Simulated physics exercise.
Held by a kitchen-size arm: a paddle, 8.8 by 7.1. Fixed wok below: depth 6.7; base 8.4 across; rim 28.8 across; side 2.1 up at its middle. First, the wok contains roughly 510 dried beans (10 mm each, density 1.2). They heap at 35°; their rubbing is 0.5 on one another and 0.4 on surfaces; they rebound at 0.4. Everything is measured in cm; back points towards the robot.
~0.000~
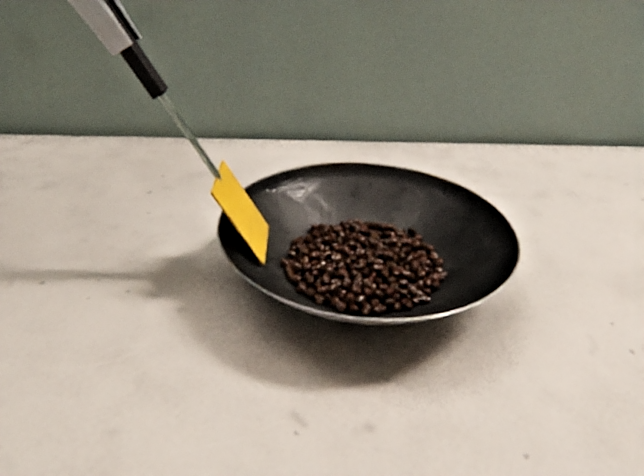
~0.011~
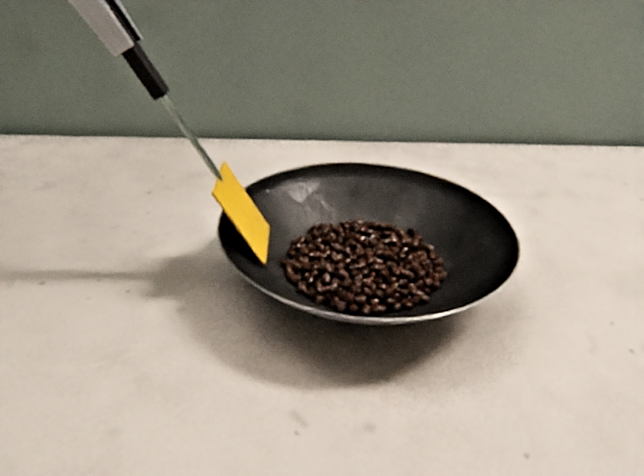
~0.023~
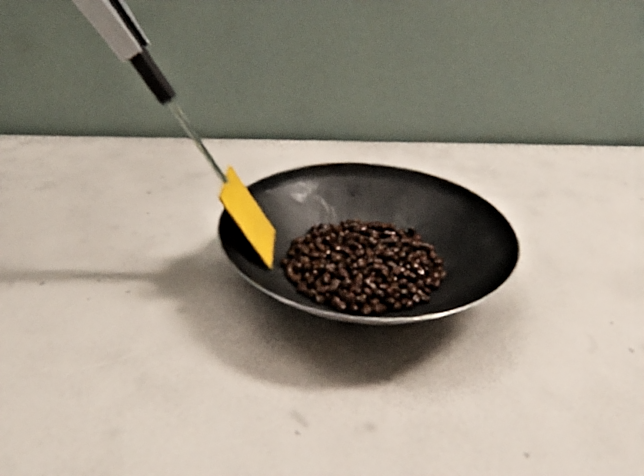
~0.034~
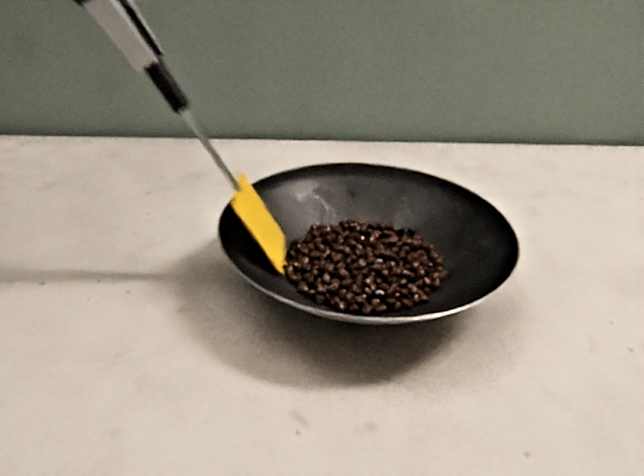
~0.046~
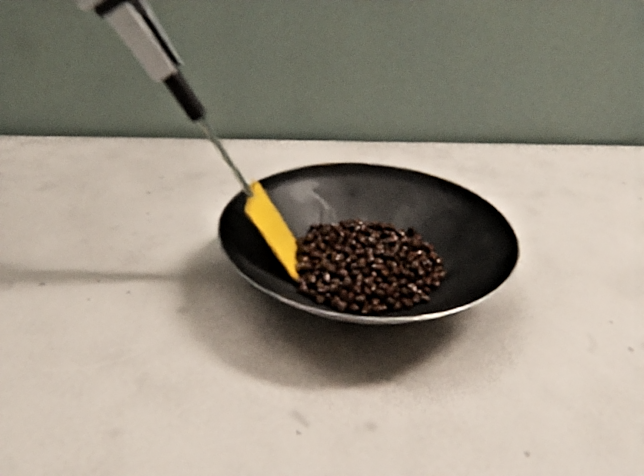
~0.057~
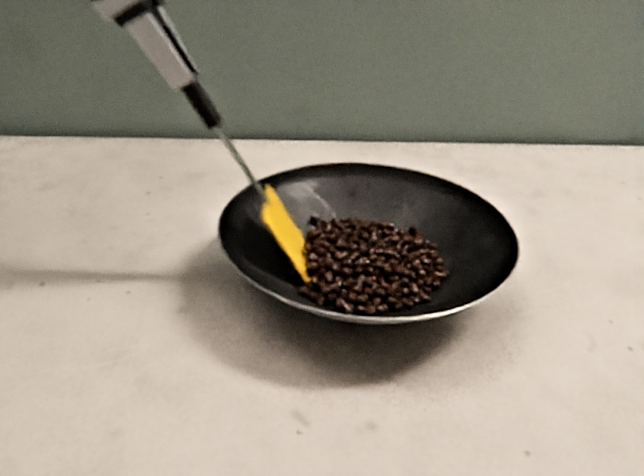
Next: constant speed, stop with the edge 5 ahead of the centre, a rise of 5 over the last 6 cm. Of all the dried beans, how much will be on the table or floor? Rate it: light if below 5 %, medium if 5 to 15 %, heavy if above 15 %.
Rating: Medium.
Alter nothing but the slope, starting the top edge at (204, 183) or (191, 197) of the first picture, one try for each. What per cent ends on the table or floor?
About 10% and 10%.
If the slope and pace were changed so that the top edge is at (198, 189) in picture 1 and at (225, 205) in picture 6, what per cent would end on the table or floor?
0 per cent.
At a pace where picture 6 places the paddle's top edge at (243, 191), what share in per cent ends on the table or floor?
0 %.
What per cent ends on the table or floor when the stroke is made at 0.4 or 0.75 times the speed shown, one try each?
Some 0 and 5 per cent.
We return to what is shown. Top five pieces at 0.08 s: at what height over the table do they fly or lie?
5 cm.
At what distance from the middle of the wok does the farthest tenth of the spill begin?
Radial distance: Approx. 55 cm.
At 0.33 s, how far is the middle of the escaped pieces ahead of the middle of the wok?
26 cm.
After 0.08 s, sloping 61°, highest piece 5 above the table; 509 in the wok.
After 0.11 s, sloping 61°, highest piece 6 above the table; 509 in the wok.
After 0.33 s, sloping 61°, highest piece 7 above the table; 463 in the wok, 24 on the table or floor, 22 on the blade or in flight.
After 1.38 s, sloping 61°, highest piece 7 above the table; 463 in the wok, 46 on the table or floor.
At rest, 463 in the wok, 46 on the table or floor. That is 9 % on the table or floor.
